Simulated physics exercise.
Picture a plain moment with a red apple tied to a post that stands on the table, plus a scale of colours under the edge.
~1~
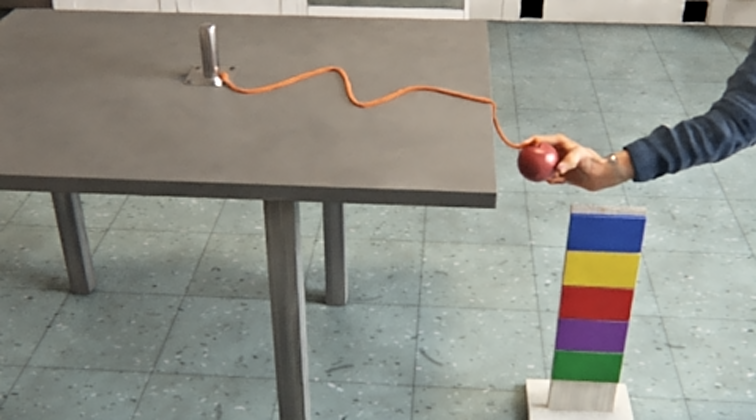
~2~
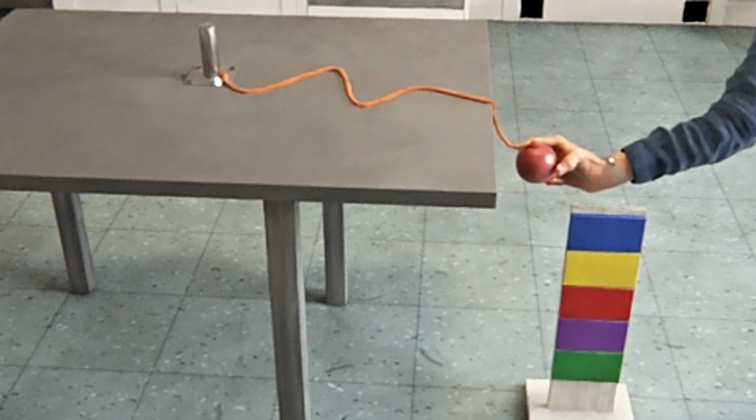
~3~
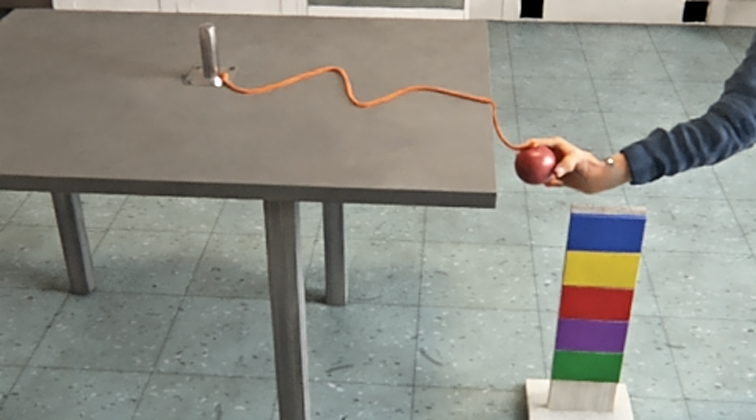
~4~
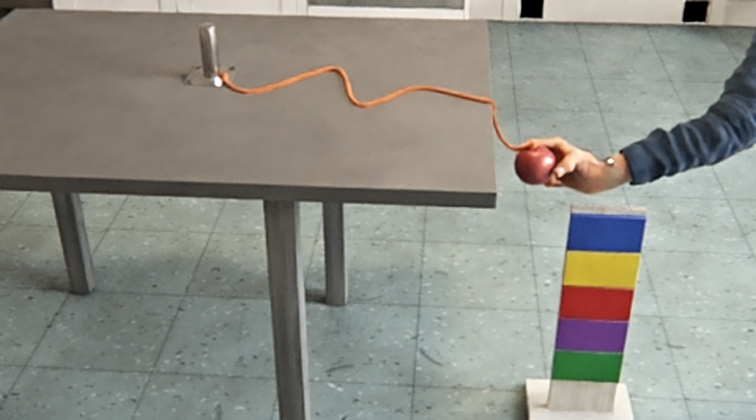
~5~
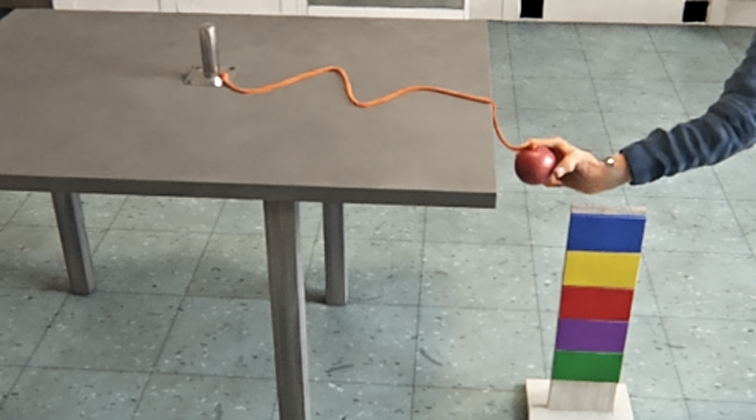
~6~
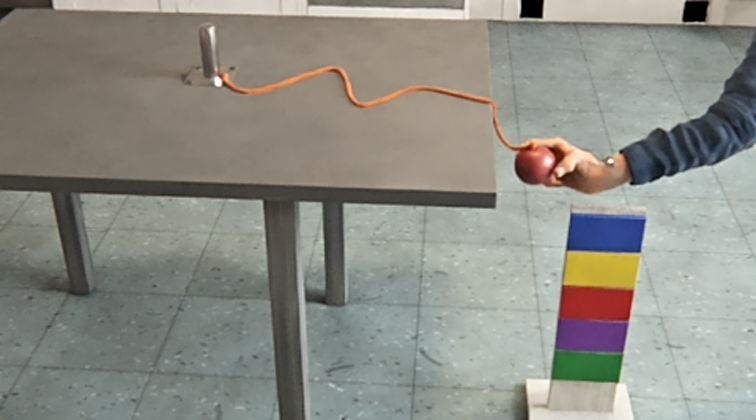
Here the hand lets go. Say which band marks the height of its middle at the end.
The red band marks it.
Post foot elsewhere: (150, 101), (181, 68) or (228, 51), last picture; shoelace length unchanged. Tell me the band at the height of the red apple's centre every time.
The first case gives yellow, the second yellow and the third red.
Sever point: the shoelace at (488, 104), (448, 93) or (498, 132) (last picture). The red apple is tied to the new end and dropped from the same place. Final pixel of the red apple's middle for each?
Try by try: (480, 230), (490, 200) and (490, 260).
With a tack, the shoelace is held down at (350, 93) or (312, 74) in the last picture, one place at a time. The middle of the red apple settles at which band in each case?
Note: Try 1 blue; try 2 yellow.
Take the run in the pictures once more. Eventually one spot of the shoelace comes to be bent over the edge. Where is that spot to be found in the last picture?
Look near (381, 101).
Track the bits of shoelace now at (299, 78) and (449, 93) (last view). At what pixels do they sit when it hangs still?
First: (332, 84). Second: (490, 177).
Soon after, apple near (462, 258); level with yellow.
After that, apple near (505, 295); level with red.
In the end, apple near (486, 291); level with red. The shoelace holds its middle at red.
